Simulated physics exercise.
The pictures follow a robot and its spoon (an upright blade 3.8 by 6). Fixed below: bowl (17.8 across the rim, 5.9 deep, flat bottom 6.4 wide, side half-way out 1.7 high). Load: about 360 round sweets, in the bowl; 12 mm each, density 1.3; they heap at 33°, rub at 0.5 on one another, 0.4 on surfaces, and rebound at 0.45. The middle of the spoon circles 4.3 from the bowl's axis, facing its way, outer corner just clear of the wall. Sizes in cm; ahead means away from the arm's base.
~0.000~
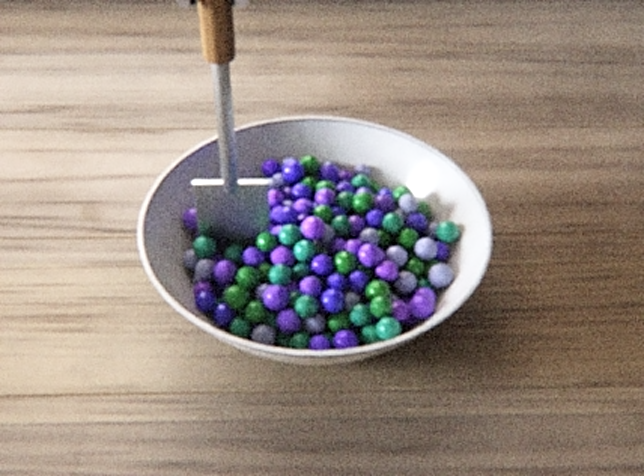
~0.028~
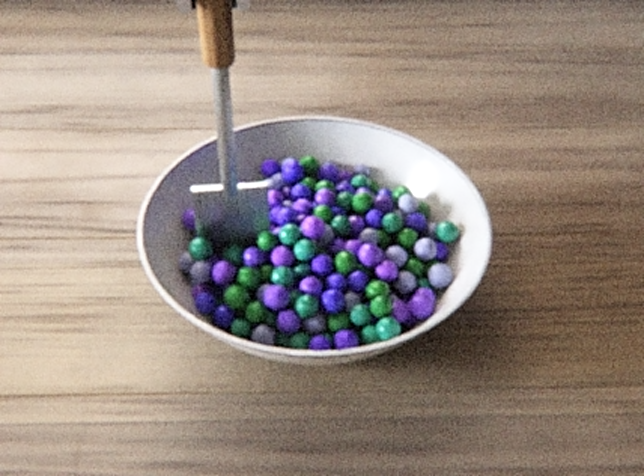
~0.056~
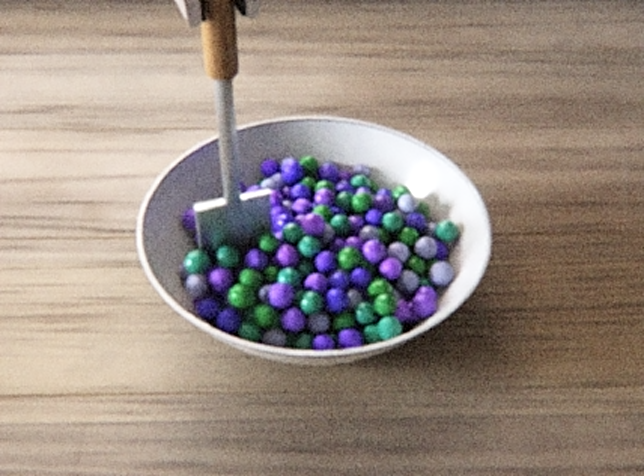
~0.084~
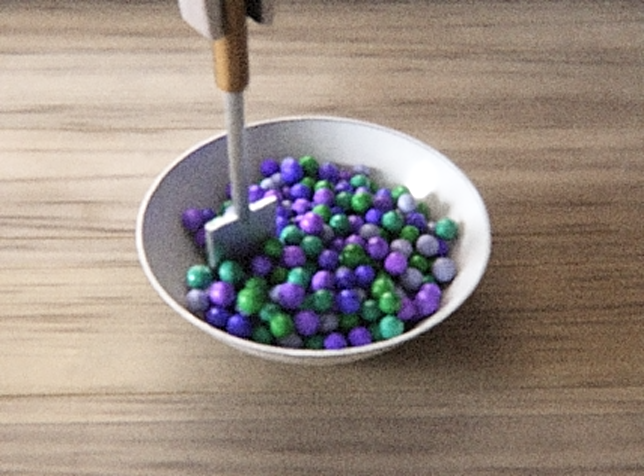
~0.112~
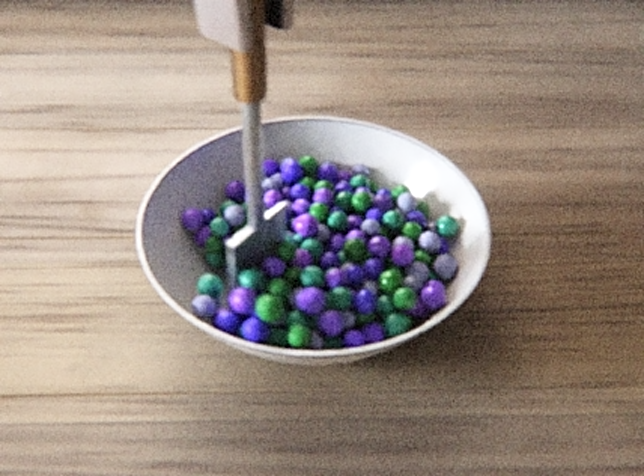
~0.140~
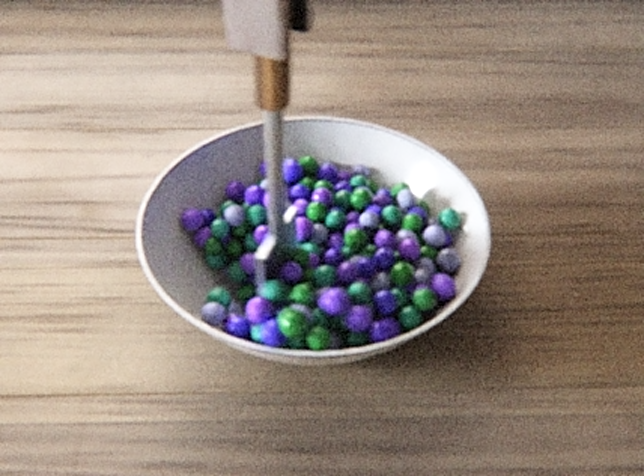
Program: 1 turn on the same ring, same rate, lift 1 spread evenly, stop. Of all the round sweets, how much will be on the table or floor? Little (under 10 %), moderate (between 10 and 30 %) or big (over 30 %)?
A moderate share, between 10 and 30 %, ends on the table or floor.
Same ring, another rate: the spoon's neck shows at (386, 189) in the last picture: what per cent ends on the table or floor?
About 45 per cent.
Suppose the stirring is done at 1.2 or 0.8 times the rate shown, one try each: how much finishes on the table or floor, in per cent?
Some 25 and 20 per cent.
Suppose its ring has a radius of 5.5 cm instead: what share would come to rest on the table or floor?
It would be near 15 per cent.
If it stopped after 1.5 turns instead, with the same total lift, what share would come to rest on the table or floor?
It would be near 30 per cent.
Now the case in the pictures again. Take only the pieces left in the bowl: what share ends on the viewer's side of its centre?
About 60 per cent.
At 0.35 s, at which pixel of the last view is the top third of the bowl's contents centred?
Near (397, 191).
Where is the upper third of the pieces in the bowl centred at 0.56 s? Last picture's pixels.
At about (247, 180).
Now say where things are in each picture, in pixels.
The first frame shows spoon neck at (228, 158), 0° round; upper third of the load around (318, 235), from x 195 to 450, top at y 165; 363 in the bowl.
The second frame shows spoon neck at (228, 162), 5° round; upper third of the load around (318, 238), from x 190 to 445, top at y 165.
The third frame shows spoon neck at (231, 175), 19° round; upper third of the load around (317, 248), from x 190 to 445, top at y 165.
The fourth frame shows spoon neck at (241, 188), 35° round; upper third of the load around (318, 255), from x 195 to 445, top at y 165.
The fifth frame shows spoon neck at (256, 199), 50° round; upper third of the load around (325, 267), from x 195 to 450, top at y 165.
The sixth frame shows spoon neck at (277, 207), 65° round; upper third of the load around (336, 267), from x 190 to 450, top at y 165; 363 in the bowl.
By 0.35 s, 179° round, highest piece 9 above the table; 336 in the bowl, 11 on the table or floor, 16 in flight or on the tool.
By 0.56 s, 292° round, highest piece 9 above the table; 307 in the bowl, 48 on the table or floor, 8 in flight or on the tool.
By 0.87 s, 0° round, highest piece 6 above the table; 289 in the bowl, 73 on the table or floor, 1 in flight or on the tool.
By 1.57 s, 0° round, highest piece 6 above the table; 289 in the bowl, 74 on the table or floor.
Final count, 289 in the bowl, 74 on the table or floor. That is 20 % on the table or floor.
